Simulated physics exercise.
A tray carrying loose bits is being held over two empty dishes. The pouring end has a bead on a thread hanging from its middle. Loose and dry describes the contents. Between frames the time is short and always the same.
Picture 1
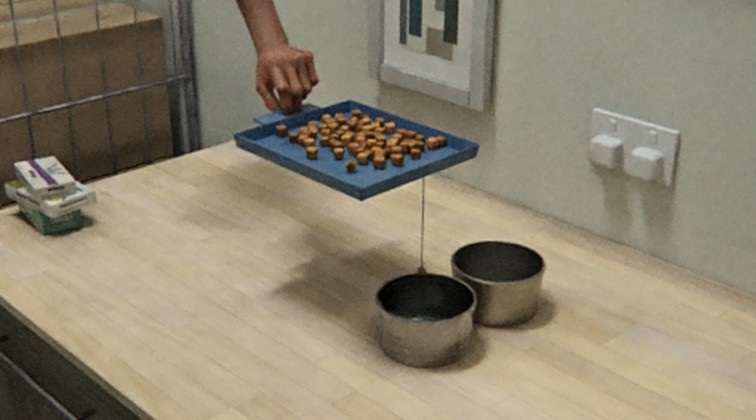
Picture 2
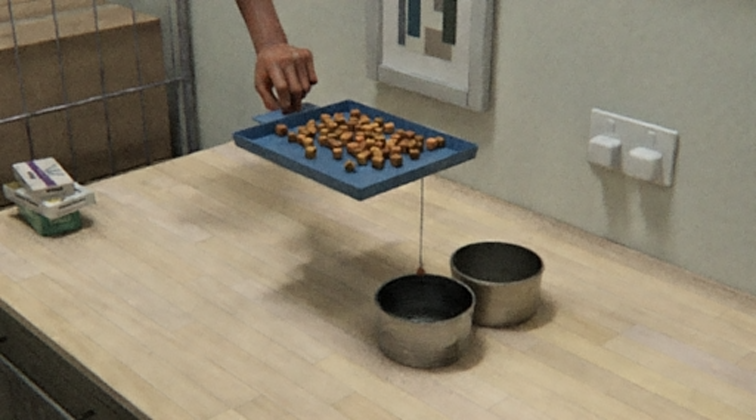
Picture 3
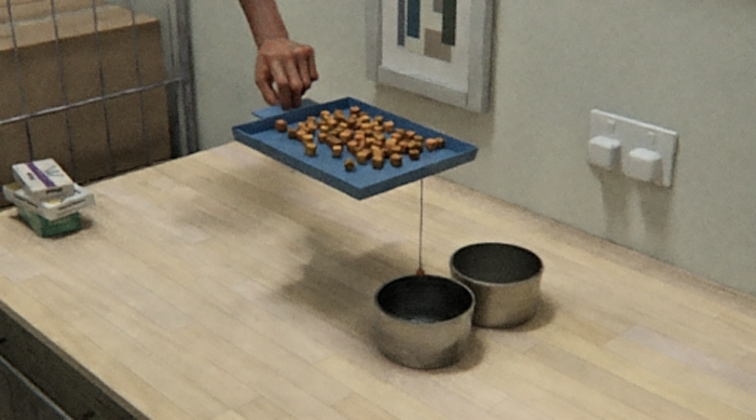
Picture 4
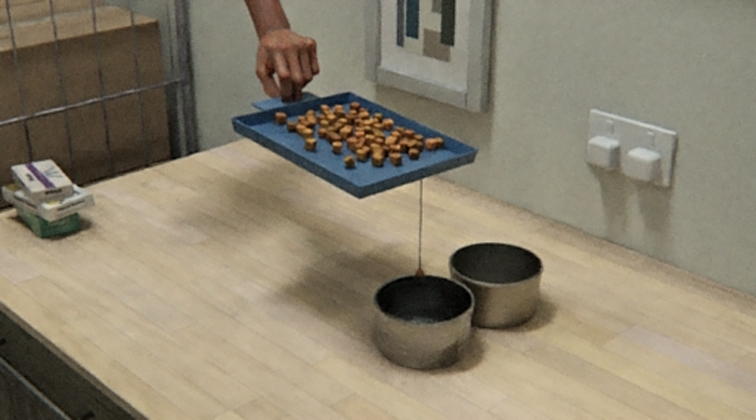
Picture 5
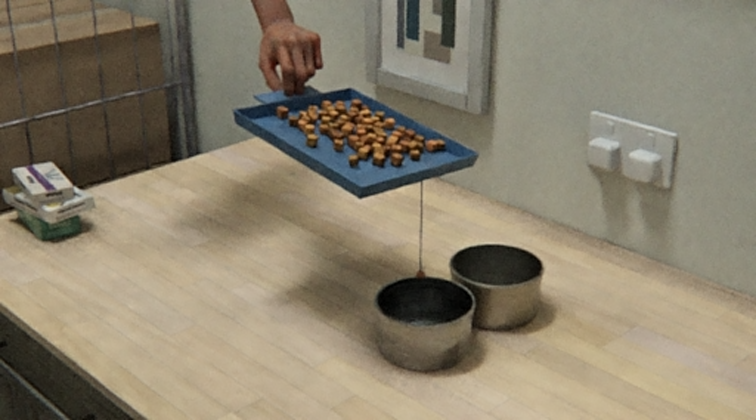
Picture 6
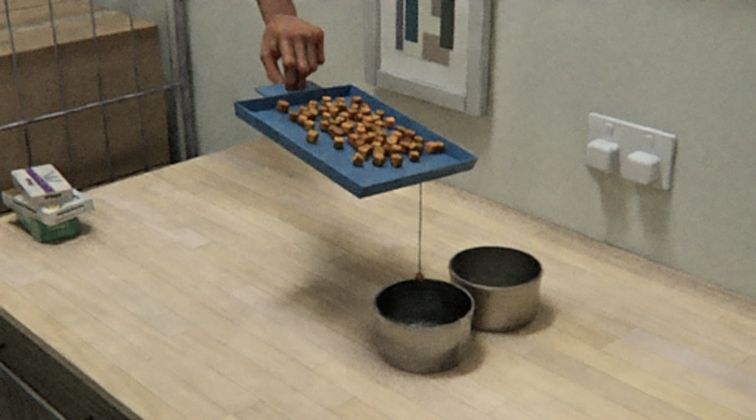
A hand holds a blue tray of brown cubes above two dishes, tilting it slightly rightward.
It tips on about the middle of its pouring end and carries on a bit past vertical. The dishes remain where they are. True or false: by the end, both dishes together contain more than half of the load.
True.
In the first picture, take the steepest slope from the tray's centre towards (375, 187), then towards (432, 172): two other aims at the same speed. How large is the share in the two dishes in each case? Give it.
30 % and 60 %, roughly.
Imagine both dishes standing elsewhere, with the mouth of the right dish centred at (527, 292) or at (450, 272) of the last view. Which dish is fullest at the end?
The first try: The right-side dish. The second: The right-side dish.
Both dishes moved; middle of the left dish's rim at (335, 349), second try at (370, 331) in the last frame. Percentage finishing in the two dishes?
0 per cent the first time, 30 per cent the second time.
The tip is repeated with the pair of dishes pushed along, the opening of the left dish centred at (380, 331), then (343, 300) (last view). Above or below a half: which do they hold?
Try 1: A lesser share; try 2: A lesser share.
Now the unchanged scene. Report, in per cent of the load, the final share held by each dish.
Left dish about 10 per cent, right dish about 60 per cent.
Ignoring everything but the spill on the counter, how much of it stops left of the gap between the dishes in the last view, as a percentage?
Share on the left: Near 20 %.
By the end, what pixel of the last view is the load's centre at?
Around (504, 307).
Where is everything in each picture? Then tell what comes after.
Corners of the pouring end at (361, 187) and (476, 144), level; middle of the load at (361, 137), brown sugar cubes; left dish at (462, 334); right dish at (533, 295); bead on its thread at (422, 271), in the first picture.
Corners of the pouring end at (360, 187) and (475, 145), level; middle of the load at (360, 137), in the second picture.
Corners of the pouring end at (361, 187) and (475, 147), tipped barely, lowest at the right corner; middle of the load at (360, 135), in the third picture.
Corners of the pouring end at (361, 185) and (475, 149), tipped a little, lowest at the right corner; middle of the load at (359, 132), in the fourth picture.
Corners of the pouring end at (362, 185) and (476, 153), tipped a little, lowest at the right corner; middle of the load at (361, 130), in the fifth picture.
Corners of the pouring end at (363, 185) and (475, 157), tipped a little, lowest at the right corner; middle of the load at (361, 128); left dish at (460, 339); right dish at (531, 300), in the sixth picture.
Soon after the last picture, tray tipped steeply; all on the tray.
A little later, tray tipped right over; nearly all on the tray; a stray few in the right dish.
Later still, tray tipped past a quarter turn; a small part in the left dish; about half in the right dish; about a third outside both.
At rest, tray tipped past a quarter turn; a small part in the left dish; about half in the right dish; about a third outside both.
